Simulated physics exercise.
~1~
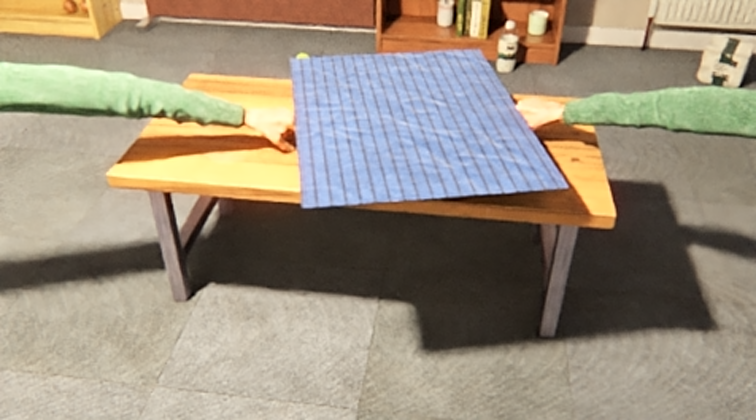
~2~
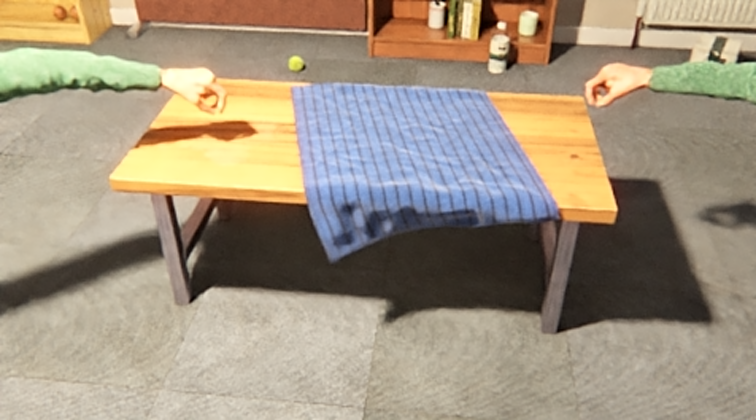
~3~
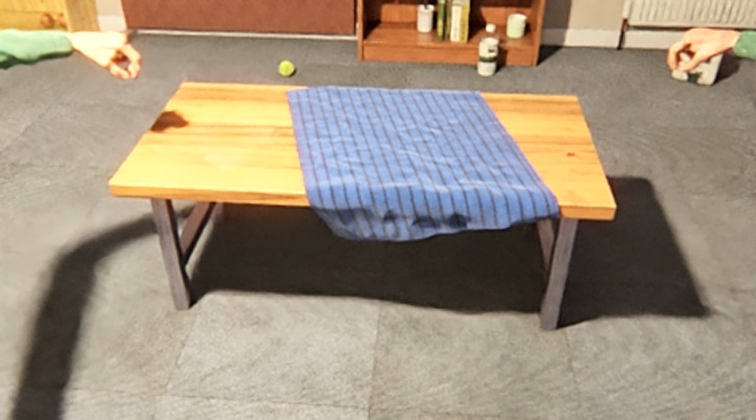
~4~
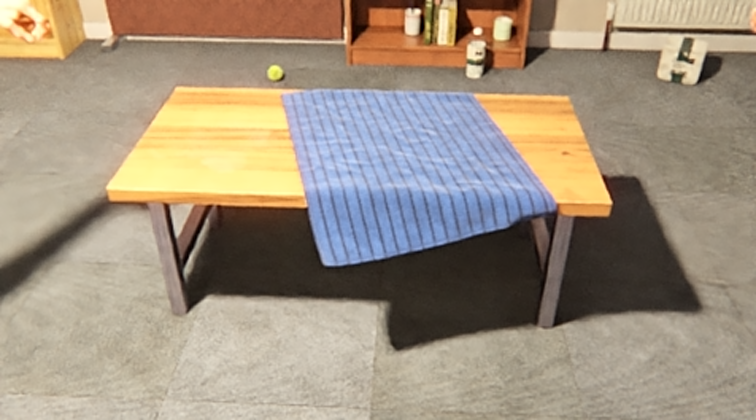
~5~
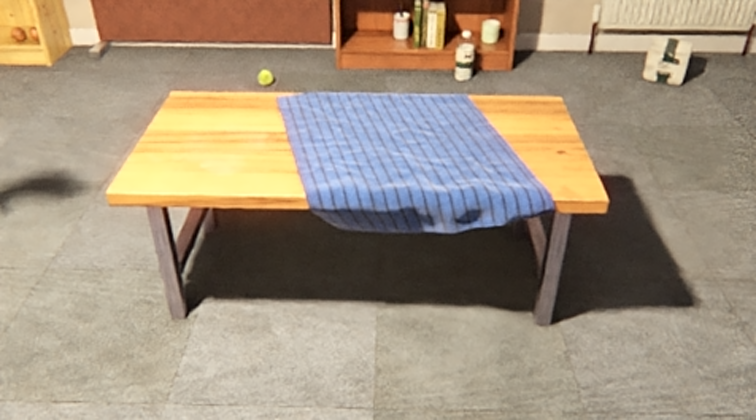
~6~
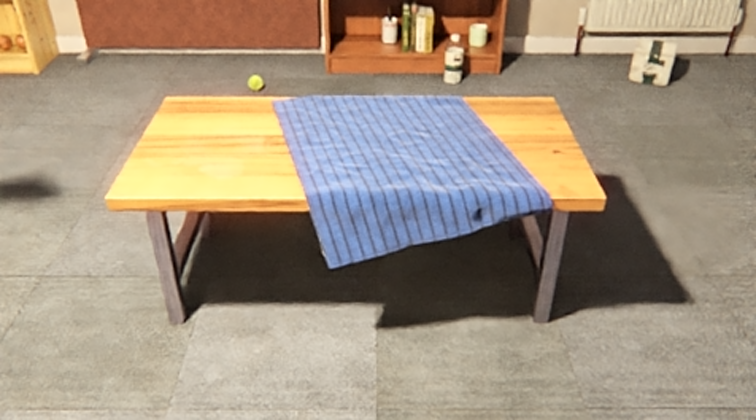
Two hands in green sleeves hold a blue cloth with dark stripes, like a scarf, level over a wooden table with dark legs, seen from slightly above in a grey-floored room. Behind it are a reddish-brown shelf with bottles, a yellow-green ball and a radiator. The hands let go and draw away to the left and right as the cloth drops onto the tabletop, its near end falling over the front edge. The hanging part swings and ripples while the view drifts slightly sideways. Most of the cloth stays on top, and it remains draped there.
